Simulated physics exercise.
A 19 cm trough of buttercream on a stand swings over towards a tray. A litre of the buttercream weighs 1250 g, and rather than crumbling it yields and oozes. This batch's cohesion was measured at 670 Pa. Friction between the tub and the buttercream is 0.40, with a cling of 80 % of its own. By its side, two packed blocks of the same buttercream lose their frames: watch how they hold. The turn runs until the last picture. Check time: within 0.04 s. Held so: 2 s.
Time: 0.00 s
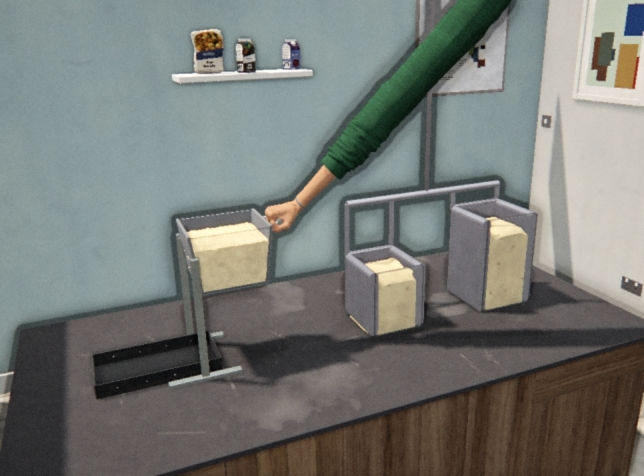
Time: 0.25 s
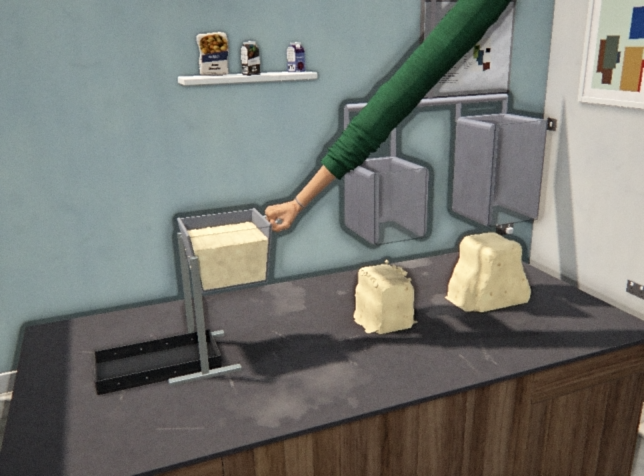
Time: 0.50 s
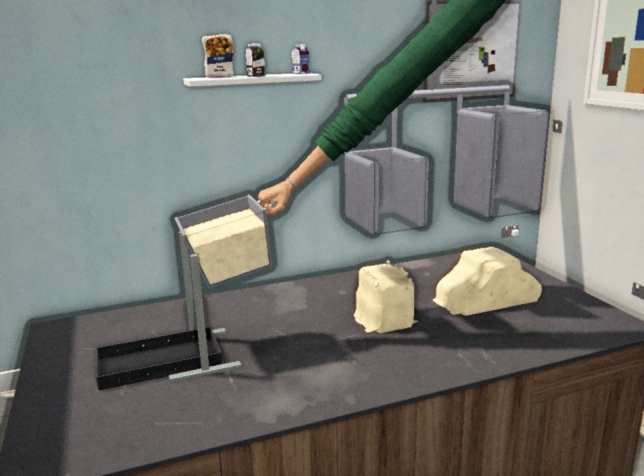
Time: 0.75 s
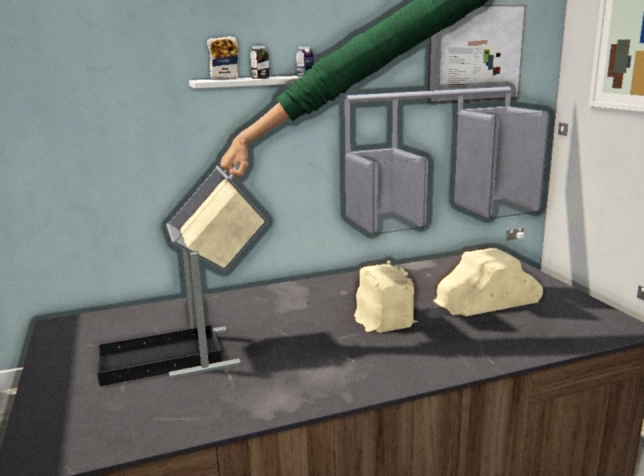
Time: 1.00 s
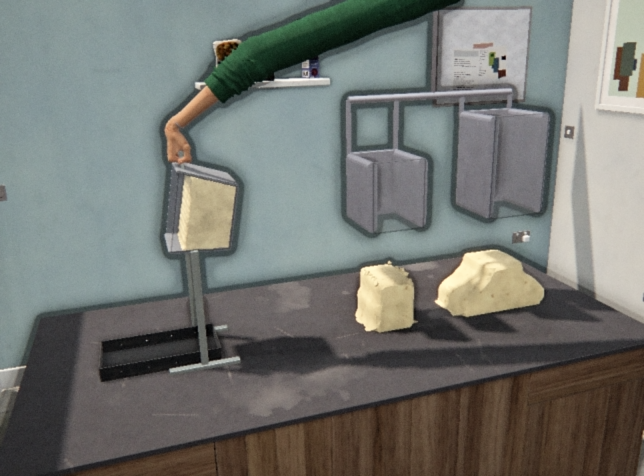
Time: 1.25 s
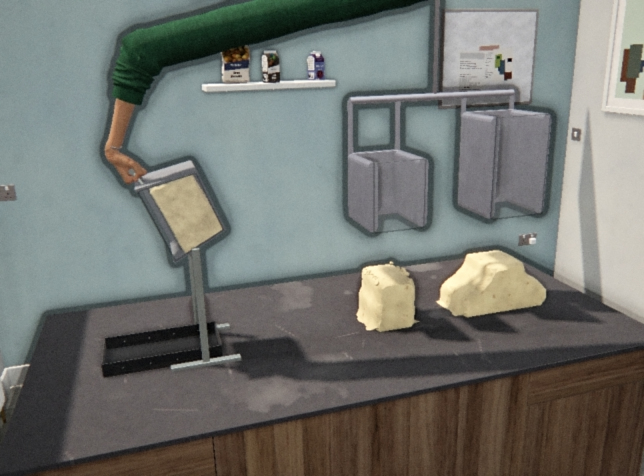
On a dark kitchen counter, grey casings lifted off two pale buttercream blocks and the right one slumped wider, then a green-sleeved arm tipped a filled trough leftward on its stand.
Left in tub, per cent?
0 %.
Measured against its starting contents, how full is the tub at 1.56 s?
Around 16 per cent.
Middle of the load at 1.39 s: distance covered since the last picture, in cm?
It has moved around 7 centimetres.
By 1.39 s, the tub is at 111 degrees and holds 84 %.
By 1.56 s, the tub is at 111 degrees and holds 16 %.
By 1.73 s, the tub is at 111 degrees and holds 0 %.
By 1.90 s, the tub is at 111 degrees and holds 0 %.
By 3.25 s, at the end, the tub is at 111 degrees and holds 0 %.
